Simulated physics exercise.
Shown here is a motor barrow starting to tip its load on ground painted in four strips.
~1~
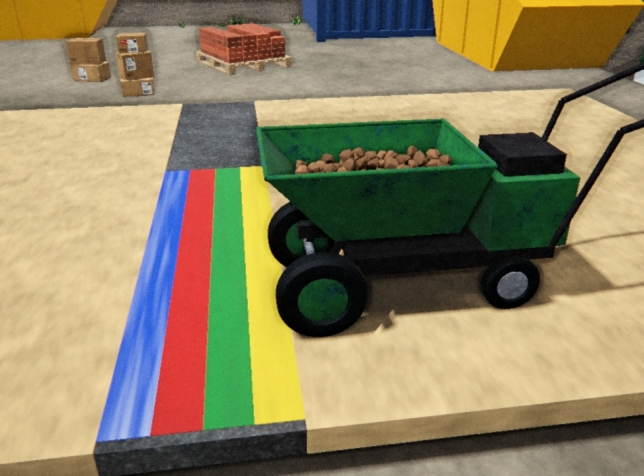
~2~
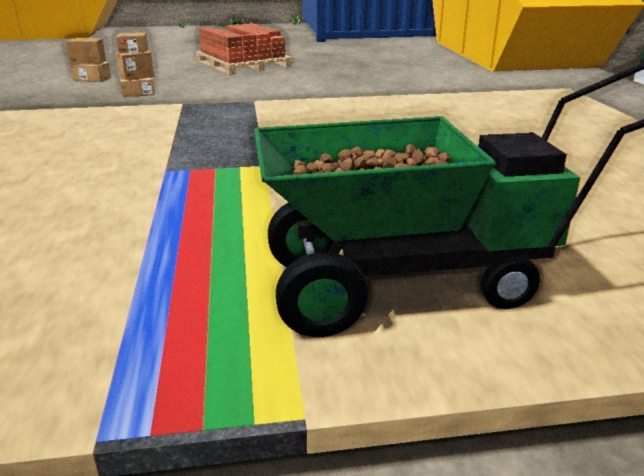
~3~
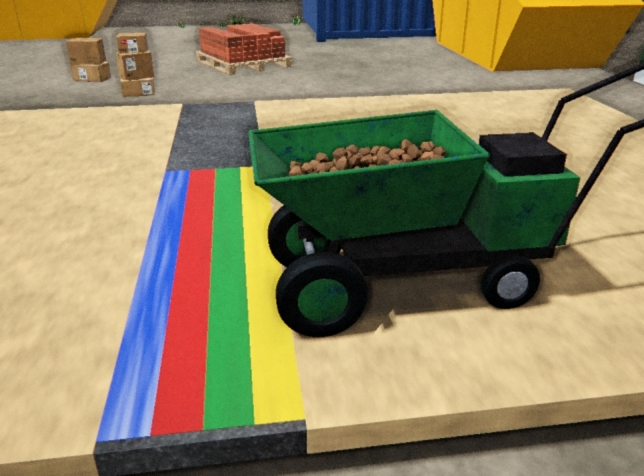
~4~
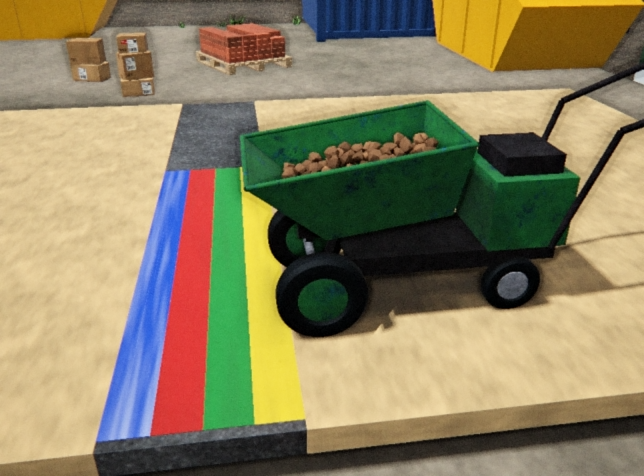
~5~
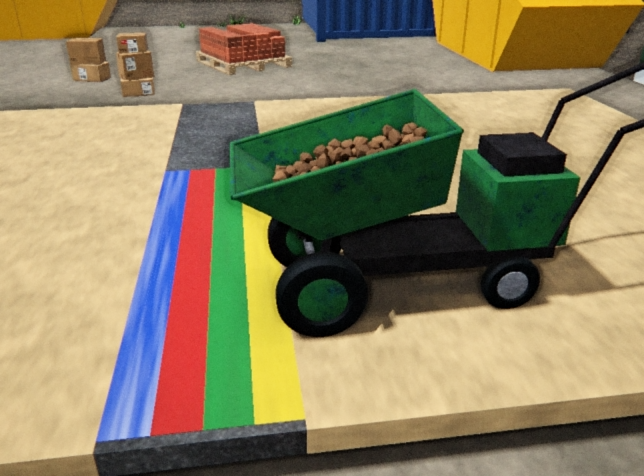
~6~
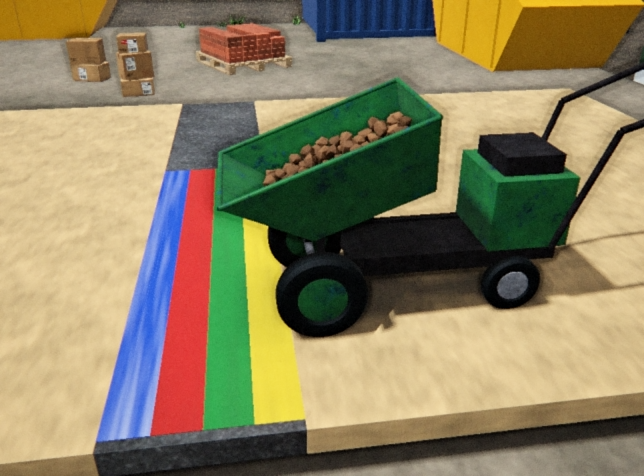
The green skip of a motor barrow tilts forward to the left, carrying brown clods.
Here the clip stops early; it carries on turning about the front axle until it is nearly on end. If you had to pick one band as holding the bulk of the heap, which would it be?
I would pick blue.
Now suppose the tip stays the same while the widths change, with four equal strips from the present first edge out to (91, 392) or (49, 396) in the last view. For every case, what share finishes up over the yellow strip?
About 0 % and 0 %.
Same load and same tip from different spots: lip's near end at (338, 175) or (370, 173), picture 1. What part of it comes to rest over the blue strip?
About 20 per cent for the first spot and about 10 per cent for the second.
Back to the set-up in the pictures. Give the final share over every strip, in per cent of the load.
I'd say the yellow strip has near 0, the green strip near 0, the red strip near 10 and the blue strip near 30 per cent.
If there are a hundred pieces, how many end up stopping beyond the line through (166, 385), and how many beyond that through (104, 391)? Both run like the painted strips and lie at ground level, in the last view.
First some 70, then 30 per cent.
Shortly afterwards, skip tipped steeply; the whole lot in the skip.
Next, skip tipped right over; the bulk in the skip; a little over the red strip; near a quarter over the blue strip; only a few off the paint.
Some moments later, skip tipped right over; near a quarter in the skip; a little over the red strip; near a third over the blue strip; near a third off the paint.
In the end, skip tipped right over; near a quarter in the skip; none at all over the yellow strip; none at all over the green strip; a little over the red strip; near a third over the blue strip; near a third off the paint.
